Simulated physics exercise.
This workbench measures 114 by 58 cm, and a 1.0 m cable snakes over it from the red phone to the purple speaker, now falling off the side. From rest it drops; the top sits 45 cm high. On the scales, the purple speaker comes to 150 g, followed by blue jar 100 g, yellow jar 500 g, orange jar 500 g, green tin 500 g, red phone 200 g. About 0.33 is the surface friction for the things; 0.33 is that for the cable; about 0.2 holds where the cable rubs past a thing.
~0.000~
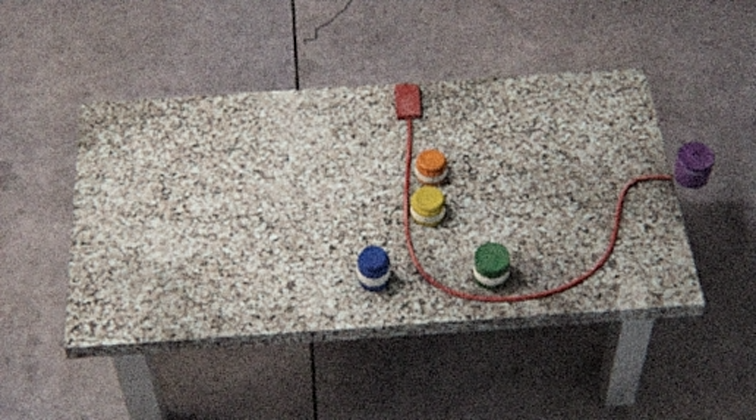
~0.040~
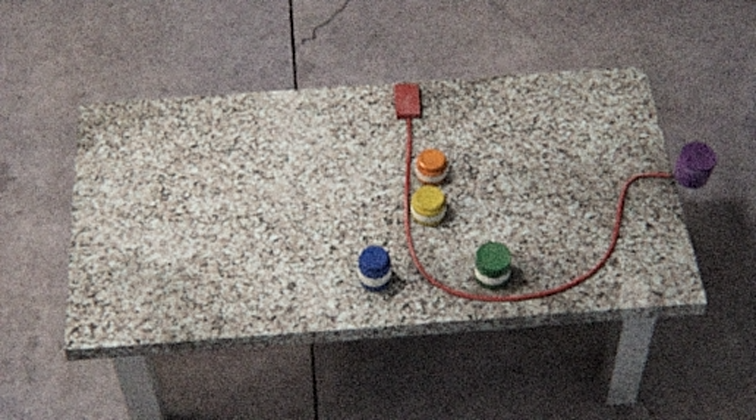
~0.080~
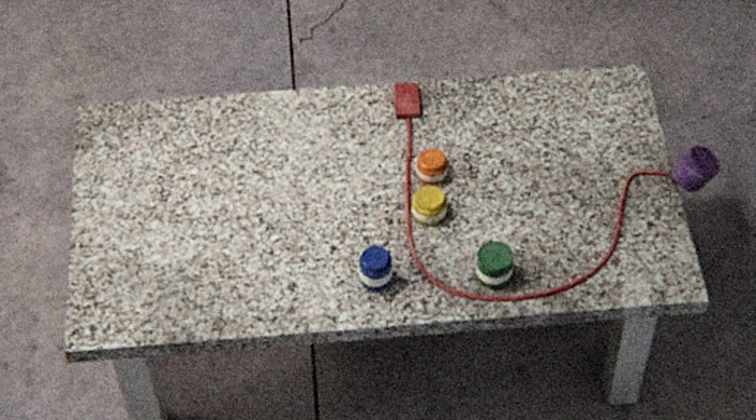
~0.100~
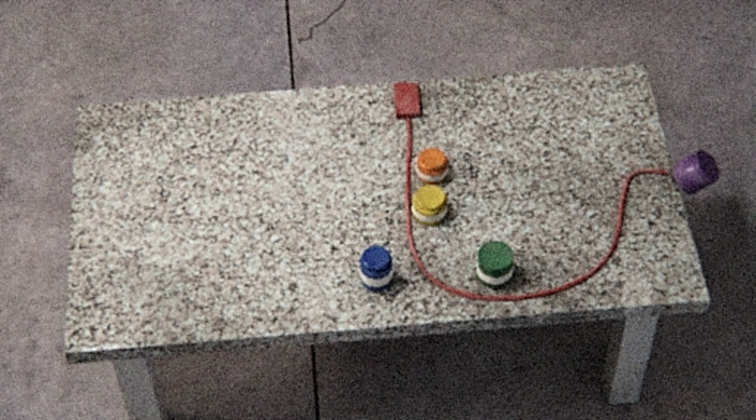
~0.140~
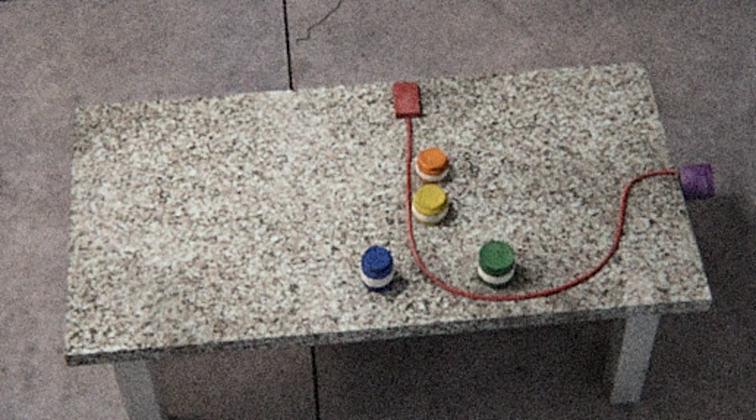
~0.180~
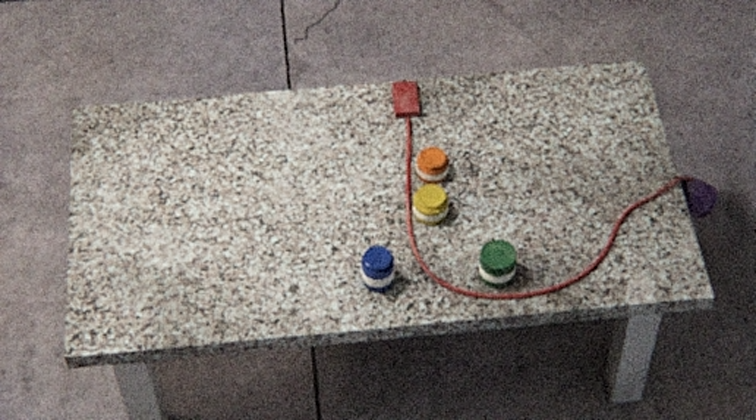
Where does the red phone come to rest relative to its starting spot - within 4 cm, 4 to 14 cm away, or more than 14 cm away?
It comes to rest 4 to 14 cm away.
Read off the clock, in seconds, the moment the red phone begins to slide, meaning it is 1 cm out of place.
For the red phone, around 0.30 seconds.
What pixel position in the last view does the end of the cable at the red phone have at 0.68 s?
Near (408, 147).
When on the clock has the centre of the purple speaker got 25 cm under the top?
Time: 0.44 s.
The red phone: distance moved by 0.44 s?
Red phone: Roughly 6 cm.
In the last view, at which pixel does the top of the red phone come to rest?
Roughly (408, 135).
By 0.4 s, the cable's tail end at (407, 138); red phone 5 cm off its start, purple speaker over the edge, green tin 2 cm off its start.
By 0.7 s, the cable's tail end at (408, 147); red phone 8 cm off its start, purple speaker over the edge, green tin 2 cm off its start.
By 0.9 s, the cable's tail end at (409, 153); red phone 9 cm off its start at (408, 131), purple speaker over the edge, green tin 2 cm off its start at (502, 243).
By 1.2 s, the cable's tail end at (409, 157); red phone 10 cm off its start, purple speaker over the edge, green tin 2 cm off its start.
By 2.4 s, the cable's tail end at (409, 157); red phone 10 cm off its start at (408, 135), purple speaker over the edge, green tin 2 cm off its start at (502, 244).
